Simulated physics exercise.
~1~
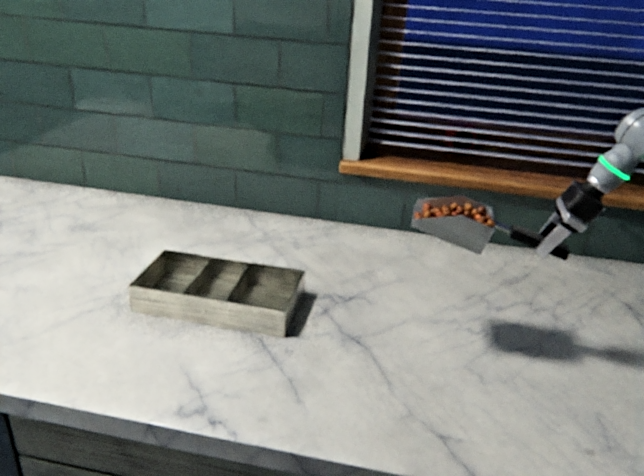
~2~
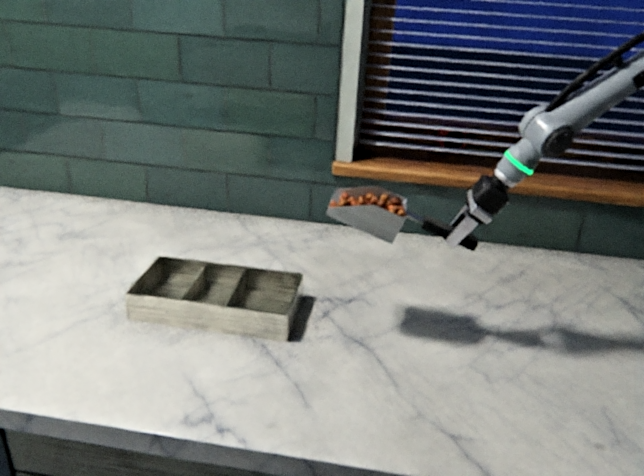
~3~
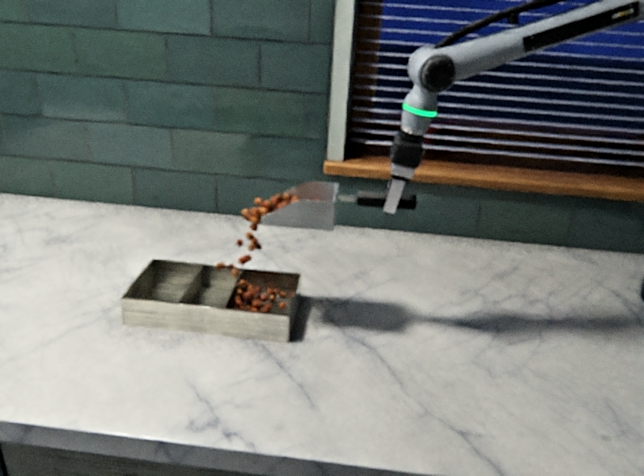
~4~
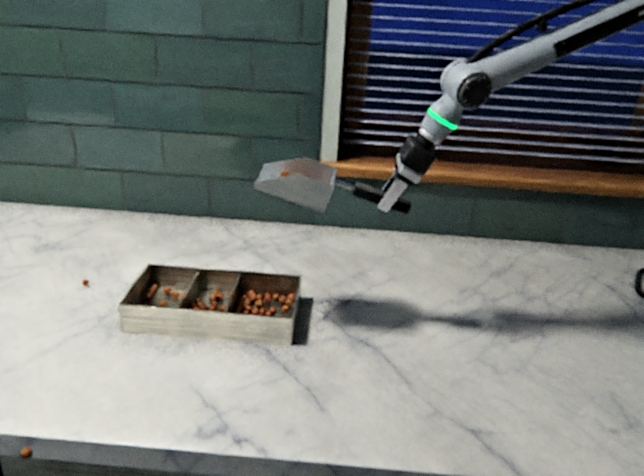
A grey robot arm carried a scoop of hazelnuts left toward a divided wooden box on a marble counter, tipped it so nuts tumbled into all three parts, then tilted it back, leaving a couple of strays outside the box.
